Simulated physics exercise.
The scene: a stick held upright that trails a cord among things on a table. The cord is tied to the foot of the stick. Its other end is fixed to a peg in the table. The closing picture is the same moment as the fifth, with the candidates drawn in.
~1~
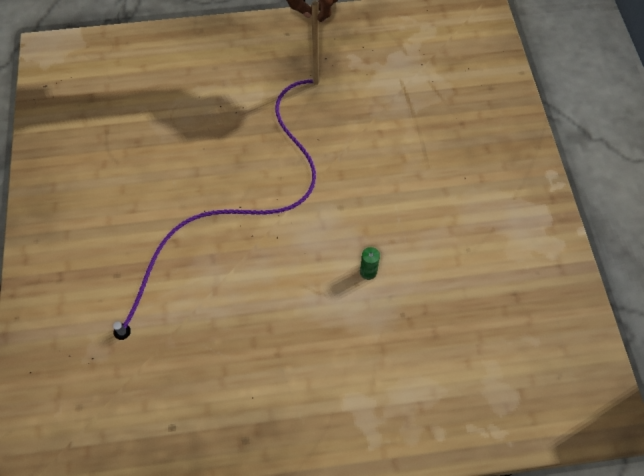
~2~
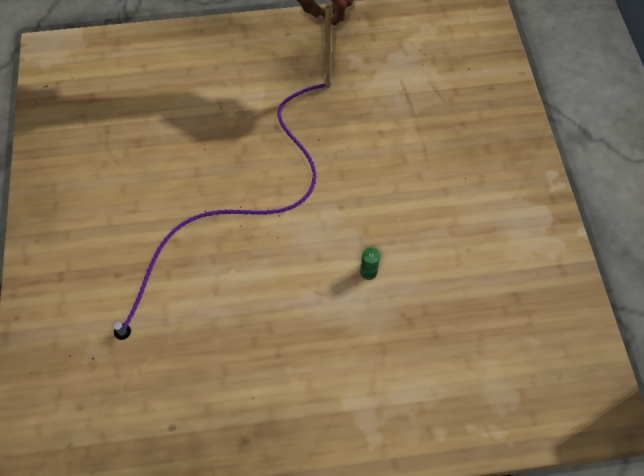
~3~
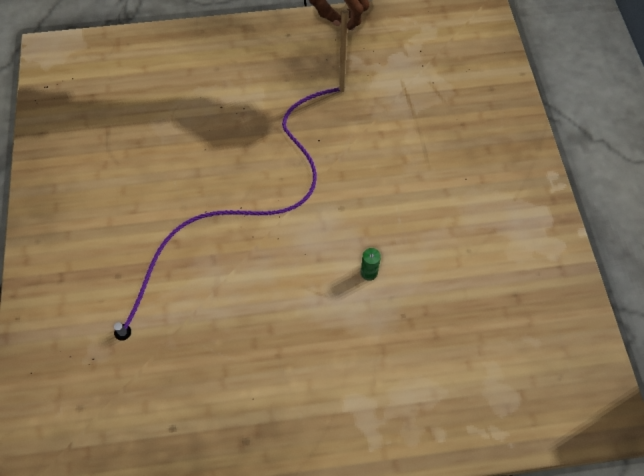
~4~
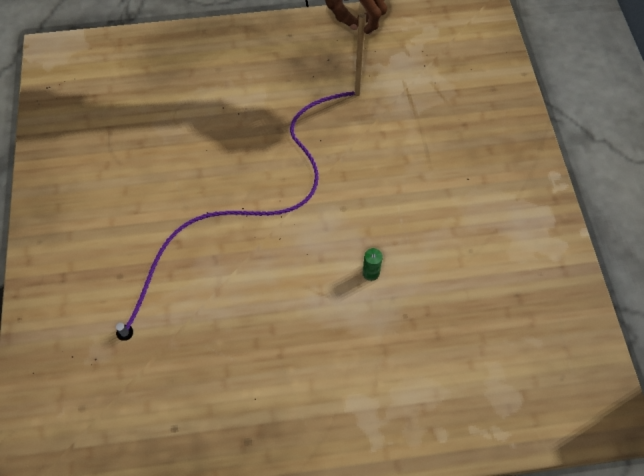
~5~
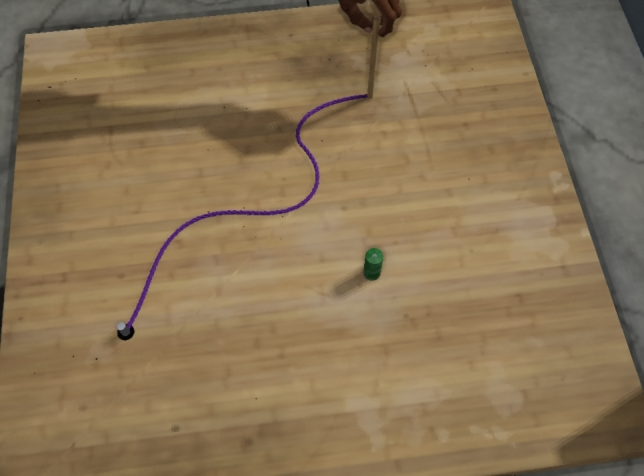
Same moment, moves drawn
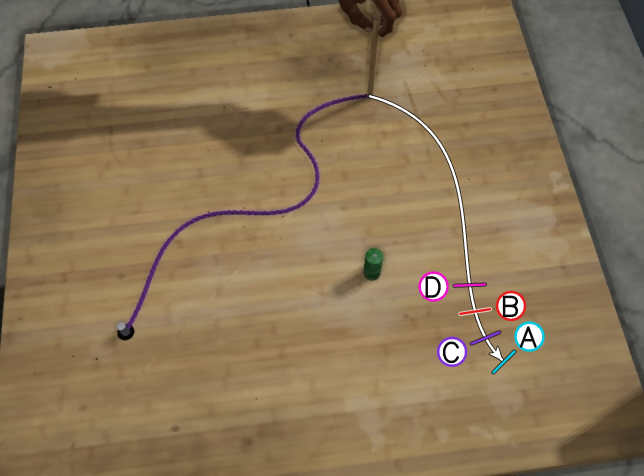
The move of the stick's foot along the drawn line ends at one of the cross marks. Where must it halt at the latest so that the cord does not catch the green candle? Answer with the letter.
Stop at C.
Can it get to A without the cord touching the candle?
For that mark, no.
On the marked copy, A at (504, 362); B at (475, 312); C at (486, 338); D at (470, 285); the route from (370, 96) via (460, 201) to (502, 360).
With C. Early on, foot of the stick (445, 153), middle of the cord (277, 214).
Further on, foot of the stick (465, 248), middle of the cord (277, 214).
At the end, foot of the stick (485, 338), middle of the cord (288, 223); nothing has been touched.
As for the rest, A brings the cord against the candle; B is safe but short; D is safe but short.
